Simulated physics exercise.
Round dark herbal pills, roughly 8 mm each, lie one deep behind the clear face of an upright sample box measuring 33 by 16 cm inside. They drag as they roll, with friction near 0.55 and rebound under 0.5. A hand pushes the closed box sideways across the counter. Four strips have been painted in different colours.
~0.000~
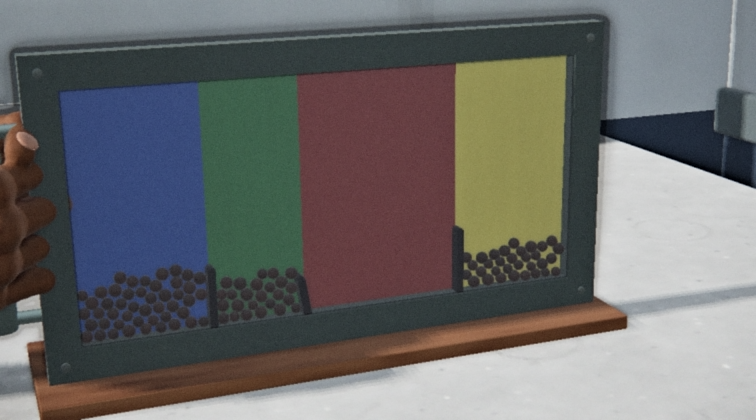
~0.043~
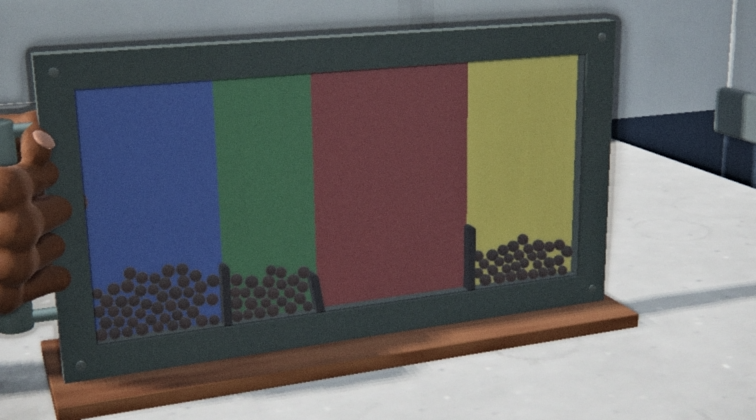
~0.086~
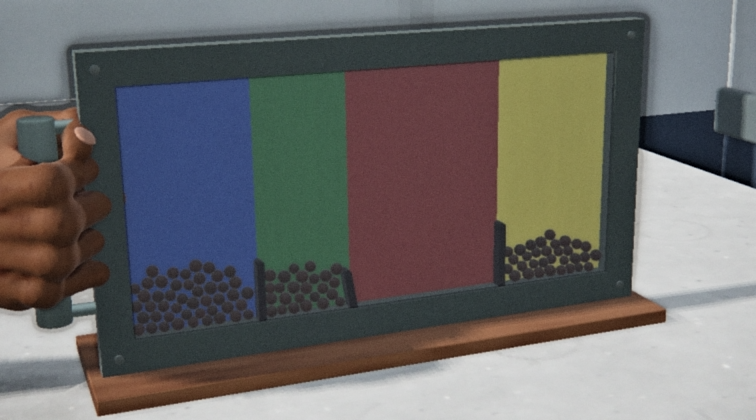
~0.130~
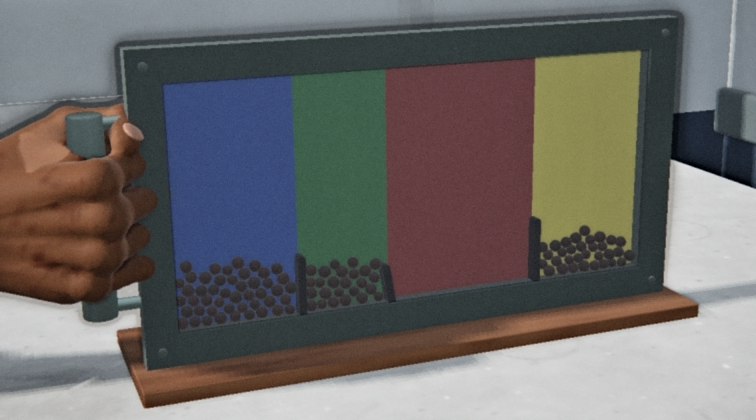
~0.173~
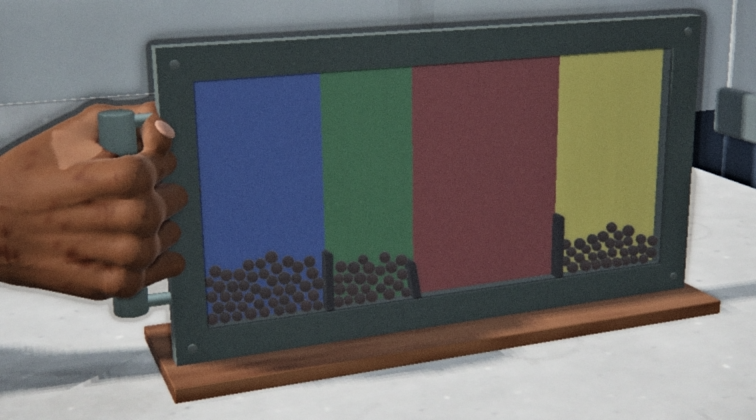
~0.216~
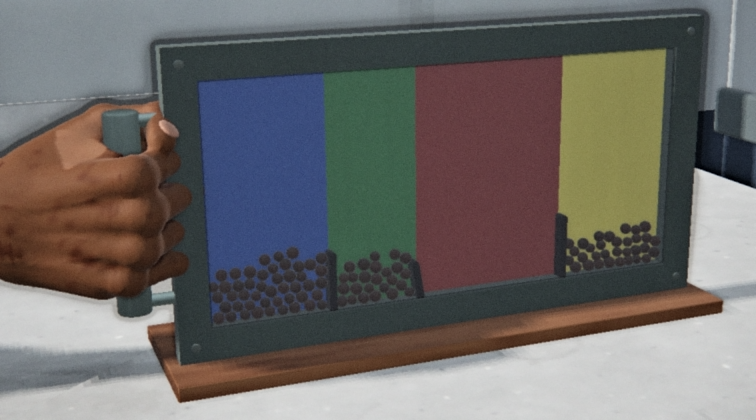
A hand gripping the handle pushed an upright box of small dark balls to the right across a counter, and the balls shifted slightly in heaps below blue, green and yellow strips, leaving red empty.
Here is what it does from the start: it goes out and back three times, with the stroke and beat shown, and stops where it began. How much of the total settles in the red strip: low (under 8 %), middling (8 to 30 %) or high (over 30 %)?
Low.
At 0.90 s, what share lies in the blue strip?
45 per cent.
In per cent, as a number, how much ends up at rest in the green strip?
Roughly 25 %.
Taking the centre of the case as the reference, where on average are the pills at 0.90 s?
About 3 cm left and 6 cm below.
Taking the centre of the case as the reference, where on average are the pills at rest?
About 3 cm left and 6 cm below.
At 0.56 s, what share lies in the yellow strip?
30 %.
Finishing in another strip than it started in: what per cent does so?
Moved: Close to 0 %.
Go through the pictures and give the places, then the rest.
At its start; about 100 pills; pills' middle (293, 289); highest (176, 271); red (379, 100), blue (131, 120), green (249, 110), yellow (512, 89), in the first picture.
In the second picture, 1 cm to the right; pills' middle (304, 287); highest (130, 273).
In the third picture, 3 cm to the right; pills' middle (336, 283); highest (152, 271); wall ends (500, 225), (346, 272), (259, 264).
In the fourth picture, 6 cm to the right; pills' middle (375, 278); highest (186, 267).
In the fifth picture, 8 cm to the right; pills' middle (403, 275); highest (272, 257).
In the sixth picture, 8 cm to the right; pills' middle (409, 273); highest (293, 253); red (491, 91), blue (261, 109), green (371, 100), yellow (614, 81).
After 0.56 s, it is 7 cm to the right; the pills' middle is 3 cm left of and 6 cm below the centre; blue 45 %, green 25 %, yellow 30 %.
After 0.90 s, it is 4 cm to the right; the pills' middle is 3 cm left of and 6 cm below the centre; blue 45 %, green 25 %, yellow 30 %.
After 1.20 s, it is at its start; the pills' middle is 3 cm left of and 6 cm below the centre; blue 45 %, green 25 %, yellow 30 %.
All still by 1.7 s, it is at its start; red 0 %, blue 45 %, green 25 %, yellow 30 %.
